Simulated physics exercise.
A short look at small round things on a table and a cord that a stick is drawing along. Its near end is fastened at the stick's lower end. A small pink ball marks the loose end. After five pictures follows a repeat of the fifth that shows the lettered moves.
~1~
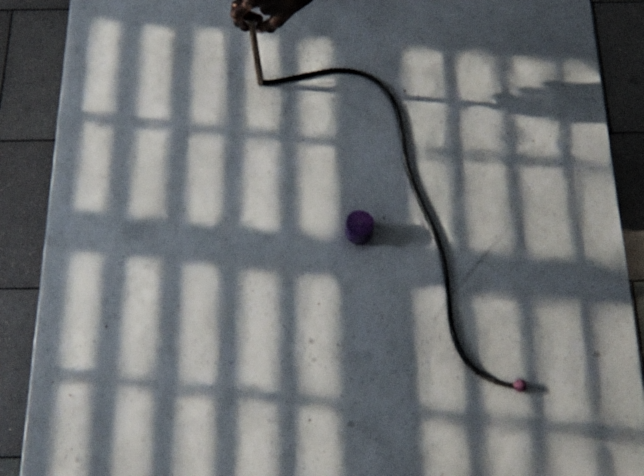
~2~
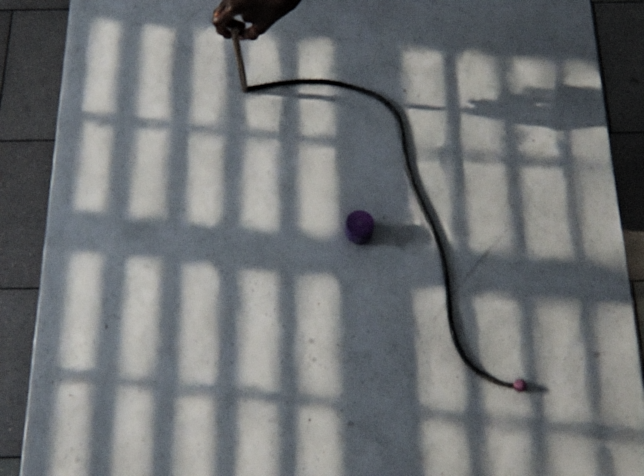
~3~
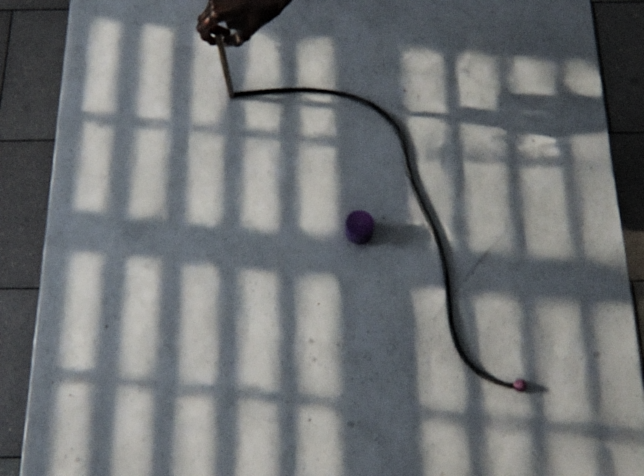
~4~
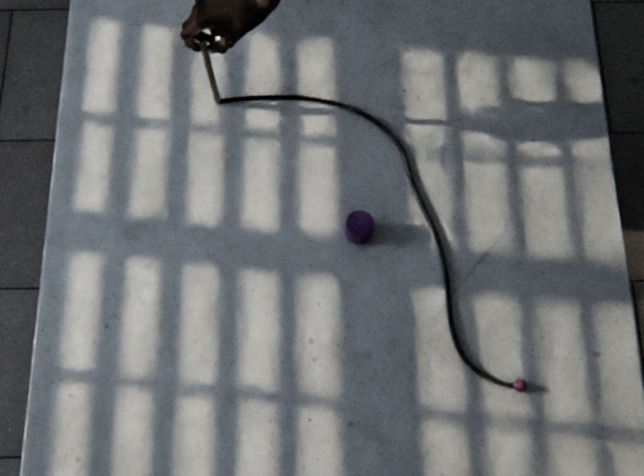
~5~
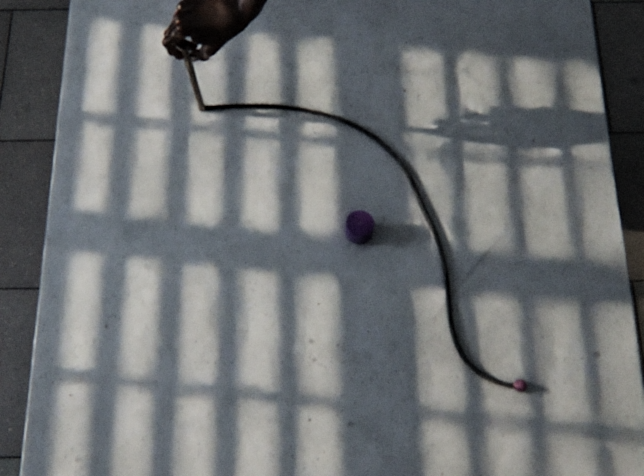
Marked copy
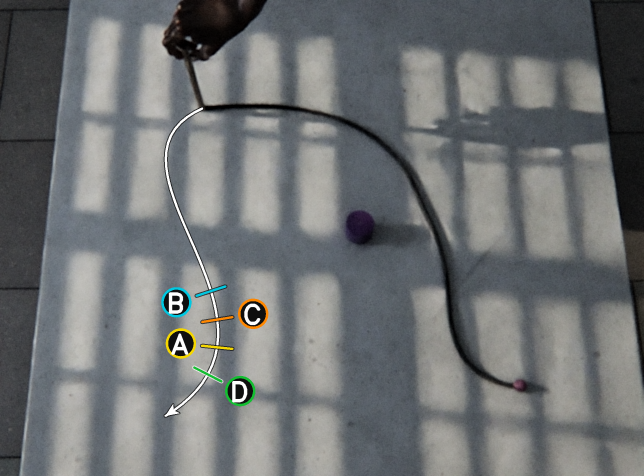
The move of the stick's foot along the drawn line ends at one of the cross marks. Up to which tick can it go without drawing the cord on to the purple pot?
Stop at D.
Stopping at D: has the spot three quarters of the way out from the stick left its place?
No.
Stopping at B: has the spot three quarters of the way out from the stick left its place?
By then, no.
On the marked copy, A at (217, 347); B at (211, 291); C at (217, 320); D at (208, 374); the route from (202, 109) via (196, 252) to (166, 416).
Following D. Soon after the start, foot of the stick (171, 191), middle of the cord (396, 191), free end (520, 385).
Later, foot of the stick (208, 283), middle of the cord (396, 191), free end (520, 385).
In the end, foot of the stick (208, 375), middle of the cord (385, 205), free end (520, 385); nothing has been touched.
As for the rest, A is safe but short; B is safe but short; C is safe but short.
